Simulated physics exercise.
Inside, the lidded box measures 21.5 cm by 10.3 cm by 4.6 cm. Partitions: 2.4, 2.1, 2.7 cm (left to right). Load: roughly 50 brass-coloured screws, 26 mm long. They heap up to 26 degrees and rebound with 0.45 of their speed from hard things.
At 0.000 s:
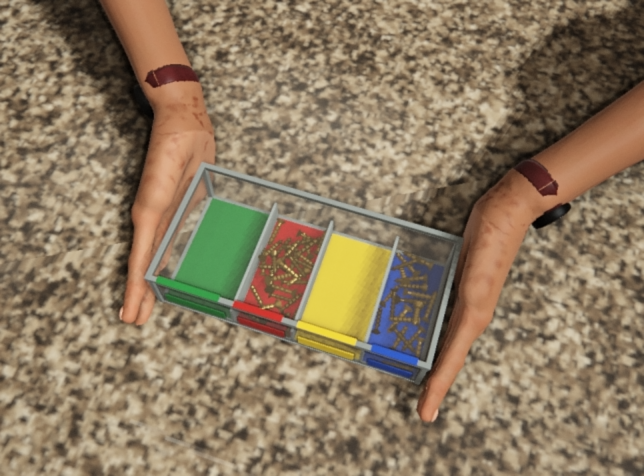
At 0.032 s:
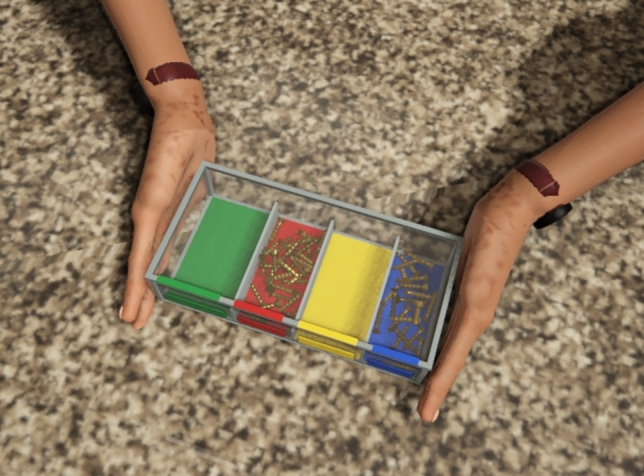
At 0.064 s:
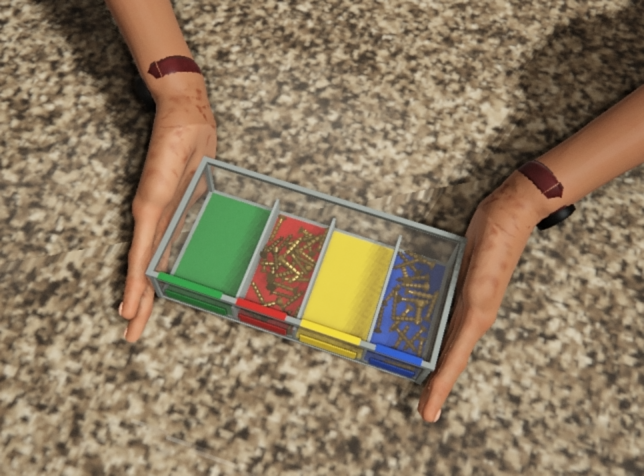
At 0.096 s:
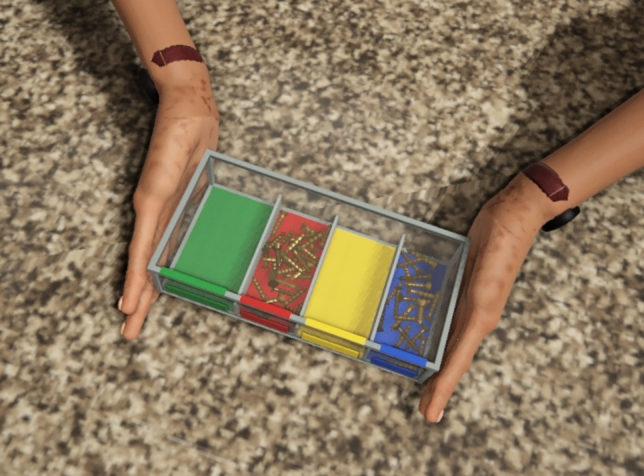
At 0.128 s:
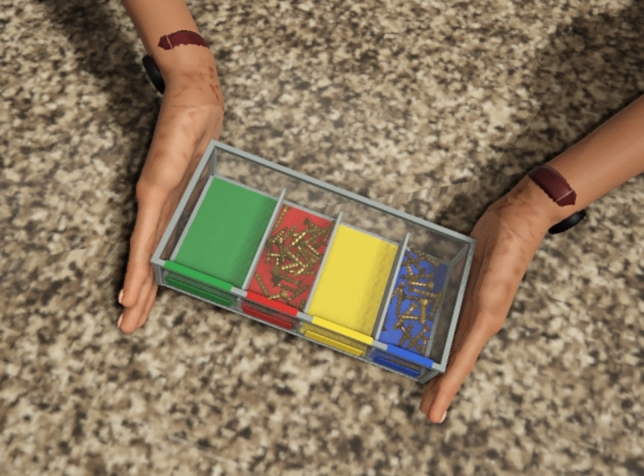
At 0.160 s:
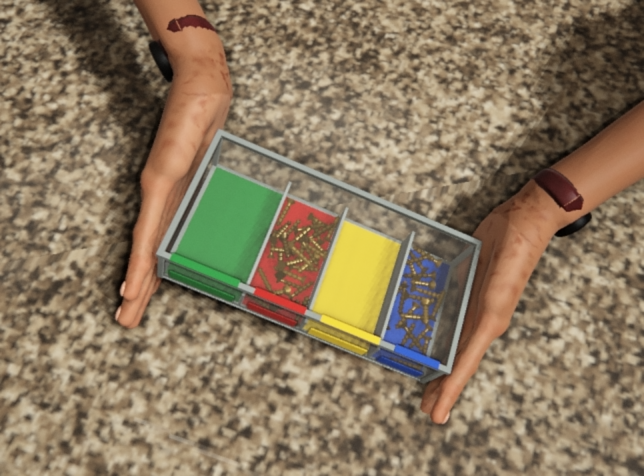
At the start, two hands hold a clear lidded box almost still above a speckled surface, with small brass-coloured screws in its red and blue sections and none in the green and yellow. Then the hands tilt it slightly, raising the left side, while the screws remain in the same two sections.
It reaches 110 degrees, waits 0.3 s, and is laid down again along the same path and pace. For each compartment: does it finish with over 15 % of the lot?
Red compartment: Under; blue compartment: Over; green compartment: Under; yellow compartment: Under.
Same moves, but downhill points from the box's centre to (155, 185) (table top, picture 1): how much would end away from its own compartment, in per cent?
About 100 per cent.
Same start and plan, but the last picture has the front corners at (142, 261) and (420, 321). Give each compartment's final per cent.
Red 0; blue 0; green 95; yellow 0.
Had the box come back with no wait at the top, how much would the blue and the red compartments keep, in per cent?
In that case blue 100, red 0.
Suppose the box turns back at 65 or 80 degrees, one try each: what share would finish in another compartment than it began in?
Some 0 and 25 per cent.
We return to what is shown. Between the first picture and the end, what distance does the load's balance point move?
Roughly 7.0 cm.
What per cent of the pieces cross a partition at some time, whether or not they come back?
About 60 per cent.
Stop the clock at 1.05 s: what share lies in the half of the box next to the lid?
Roughly 80 per cent.
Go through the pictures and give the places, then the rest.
The first frame shows box tilt 0 degrees, front corners at (152, 276) and (426, 363); red 60 %, blue 40 %.
The second frame shows box tilt 1 degrees, front corners at (152, 275) and (427, 364).
The third frame shows box tilt 2 degrees, front corners at (153, 272) and (429, 364).
The fourth frame shows box tilt 5 degrees, front corners at (155, 267) and (434, 365), lowest corner right back.
The fifth frame shows box tilt 9 degrees, front corners at (159, 260) and (439, 366), lowest corner right back.
The sixth frame shows box tilt 14 degrees, front corners at (164, 252) and (445, 367), lowest corner right back; red 60 %, blue 40 %. The box's pace is about 135 degrees a second.
After 1.05 s, tilt 110 degrees; blue 90 %, yellow 10 %.
Then, at 1.65 s, tilt 59 degrees; blue 100 %.
After 2.29 s, tilt 0 degrees; blue 100 %.
In the end, at 2.6 s, red 0 %, blue 100 %, green 0 %, yellow 0 %.
